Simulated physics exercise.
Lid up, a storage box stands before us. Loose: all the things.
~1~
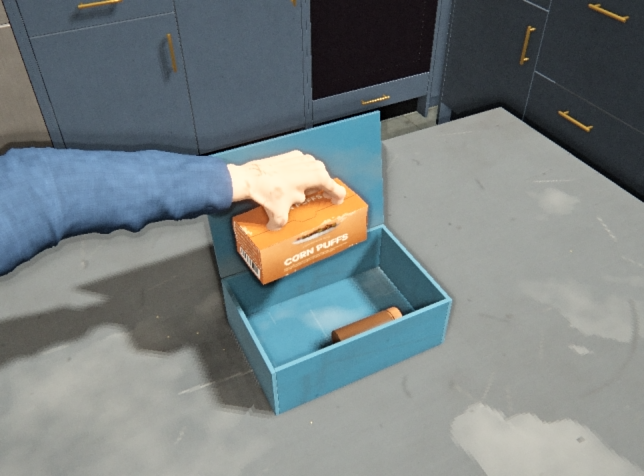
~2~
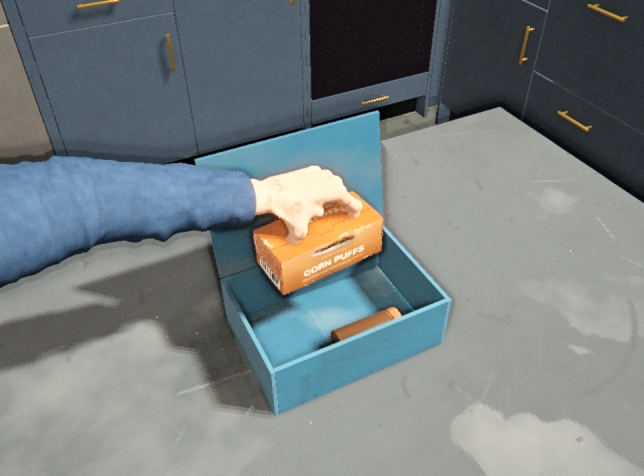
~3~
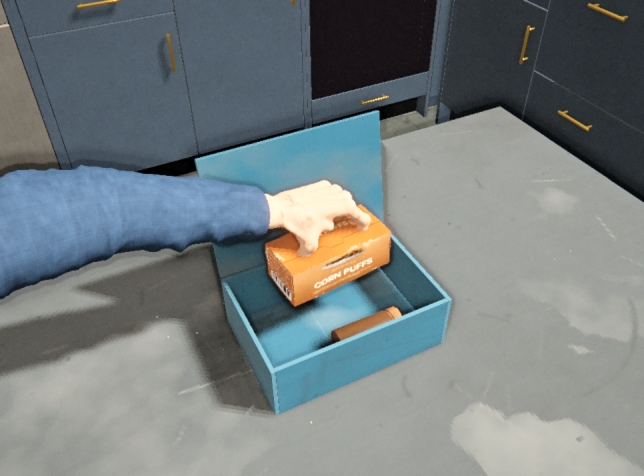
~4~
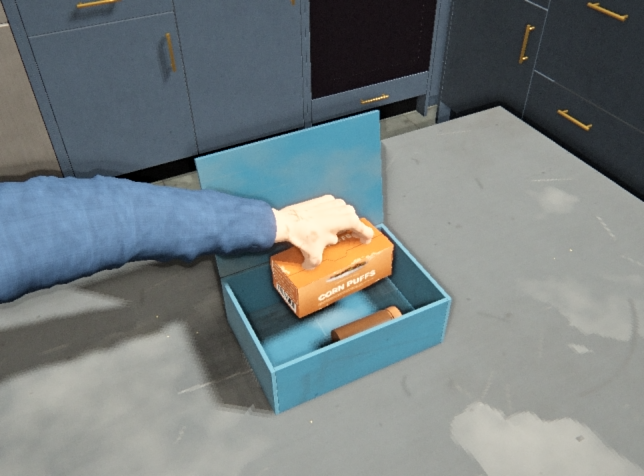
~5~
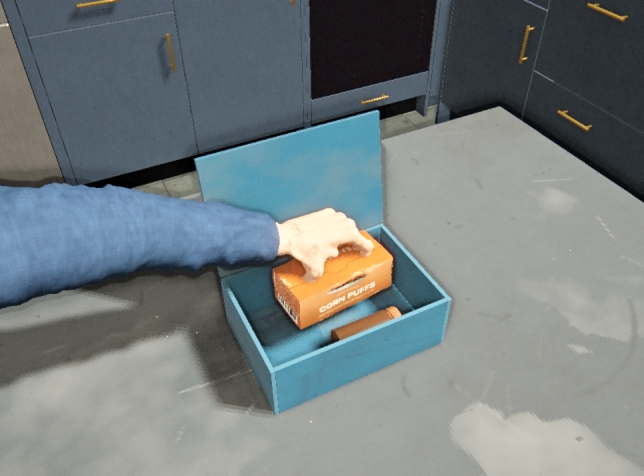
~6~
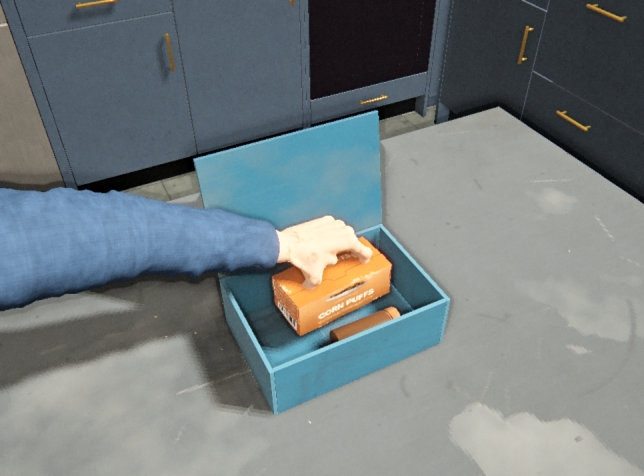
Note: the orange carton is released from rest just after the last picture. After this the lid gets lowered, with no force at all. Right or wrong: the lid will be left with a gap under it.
Wrong, it closes.
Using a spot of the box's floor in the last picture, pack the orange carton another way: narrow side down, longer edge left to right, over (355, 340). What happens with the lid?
Result: Lid drops fully.
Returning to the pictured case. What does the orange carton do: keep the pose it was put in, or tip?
In the end, it keeps its orientation.
Then, 1.20 s later than the last frame, lid starting down; orange carton moved a little near (332, 304).
Then, 1.70 s later than the last frame, lid 47° above the rim; orange carton moved a little near (332, 304).
Then, 1.90 s later than the last frame, lid 14° above the rim; orange carton moved a little near (332, 304).
When it is over, lid shut; moved from the start, orange carton; brown shaker as before. End places, in pixels of the last picture, orange carton near (332, 304).
